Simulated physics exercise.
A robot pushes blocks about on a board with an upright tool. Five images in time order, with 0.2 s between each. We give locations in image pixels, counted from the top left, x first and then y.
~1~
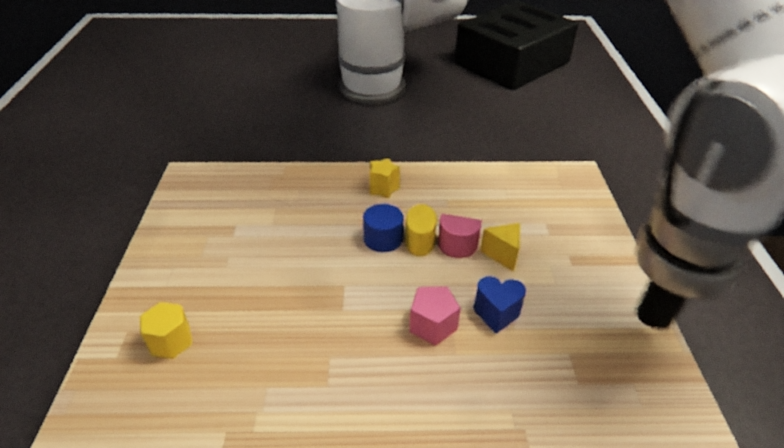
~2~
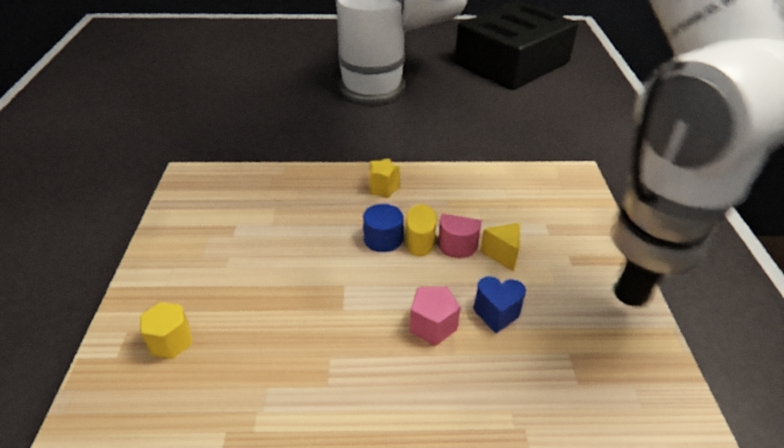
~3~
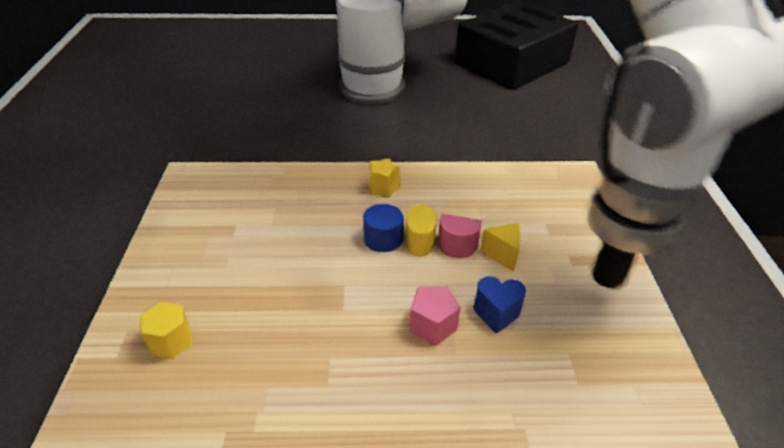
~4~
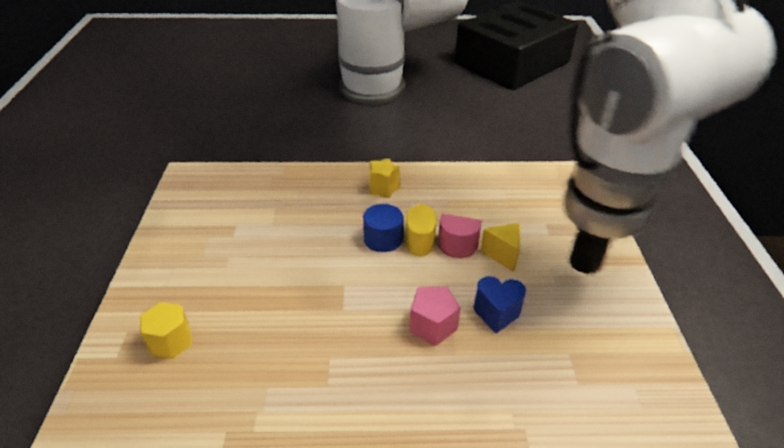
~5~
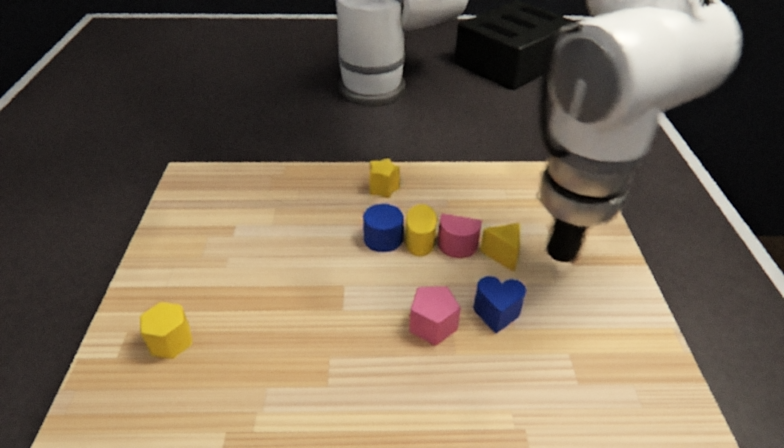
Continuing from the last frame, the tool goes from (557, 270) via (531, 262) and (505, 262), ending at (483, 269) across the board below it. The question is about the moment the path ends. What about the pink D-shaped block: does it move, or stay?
Here the pink D-shaped block moves off its spot.
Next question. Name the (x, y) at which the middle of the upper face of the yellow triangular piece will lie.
When the path ends, it will be at (483, 223).
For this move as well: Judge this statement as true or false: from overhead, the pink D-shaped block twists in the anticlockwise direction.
The statement is correct.
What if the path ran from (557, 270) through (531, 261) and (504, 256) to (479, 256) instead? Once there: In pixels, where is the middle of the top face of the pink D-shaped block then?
In the picture, that point is around (447, 208).
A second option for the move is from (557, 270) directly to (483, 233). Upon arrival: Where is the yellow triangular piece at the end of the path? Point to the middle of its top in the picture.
Around (486, 232).
On the path given first. Halfway along, tool at (521, 244); yellow oval at (418, 218); pink D-shaped block at (455, 220), turned 20° anticlockwise; yellow triangular piece at (495, 228), turned 25° clockwise.
At the end, tool at (487, 252); yellow oval at (418, 218); pink D-shaped block at (456, 214), turned 40° anticlockwise; blue heart-shaped block still; yellow triangular piece at (483, 223), turned 65° clockwise.
